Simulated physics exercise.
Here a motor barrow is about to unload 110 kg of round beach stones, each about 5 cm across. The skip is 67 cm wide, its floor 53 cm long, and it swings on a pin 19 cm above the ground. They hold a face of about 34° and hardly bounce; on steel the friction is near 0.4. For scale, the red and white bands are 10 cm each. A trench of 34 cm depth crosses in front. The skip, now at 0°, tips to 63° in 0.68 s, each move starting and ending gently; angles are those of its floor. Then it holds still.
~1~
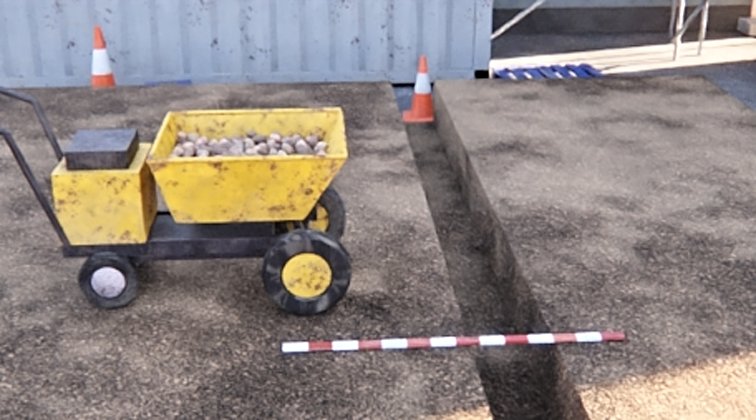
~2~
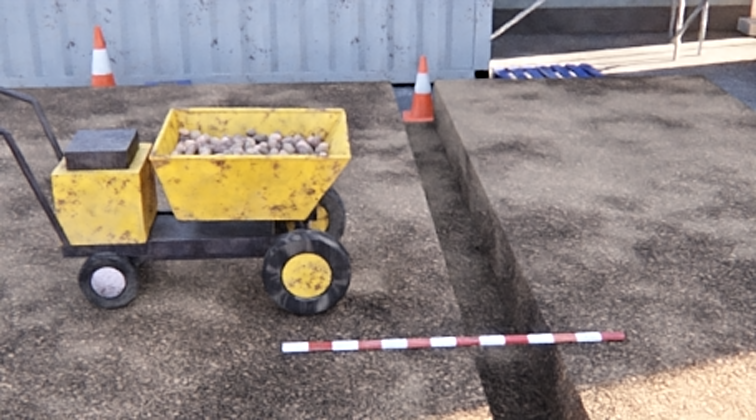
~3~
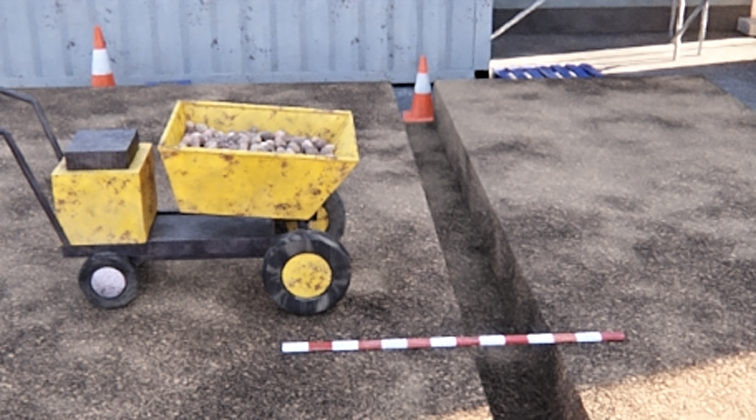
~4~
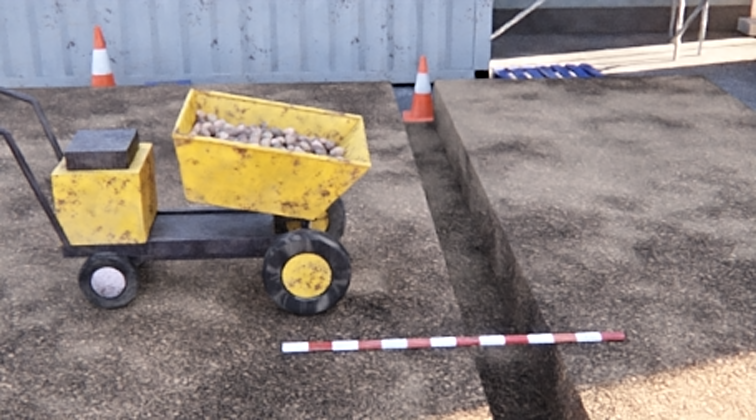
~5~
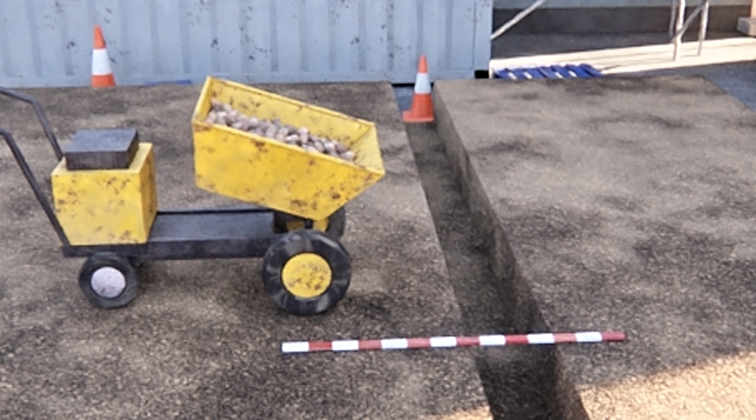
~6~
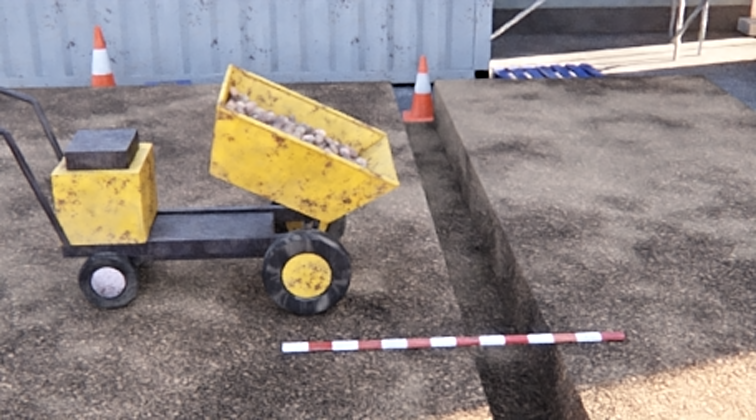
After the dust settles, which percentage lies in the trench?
Close to 72 in a hundred.
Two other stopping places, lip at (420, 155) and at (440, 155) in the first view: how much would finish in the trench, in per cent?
First some 35, then 20 per cent.
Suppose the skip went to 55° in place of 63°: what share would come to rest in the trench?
Then about 45 per cent.
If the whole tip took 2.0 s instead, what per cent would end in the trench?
It would be near 70 per cent.
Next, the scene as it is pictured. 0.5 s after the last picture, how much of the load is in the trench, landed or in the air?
Some 10 per cent.
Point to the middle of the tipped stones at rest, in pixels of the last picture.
Around (485, 324).
Then, 0.2 s after the last picture the floor is at 53°, 100 % in the skip; the foremost stones are at (402, 204).
Then, 0.5 s after the last picture the floor is at 63°, 87 % in the skip, 4 % short of the trench, 9 % in the trench; the foremost stones are at (487, 257).
Then, 0.8 s after the last picture the floor is at 63°, 45 % in the skip, 3 % short of the trench, 48 % in the trench, 4 % past the trench; the foremost stones are at (589, 268).
Then, 2.8 s after the last picture the floor is at 63°, 19 % in the skip, 6 % short of the trench, 72 % in the trench, 4 % past the trench; the foremost stones are at (674, 273).
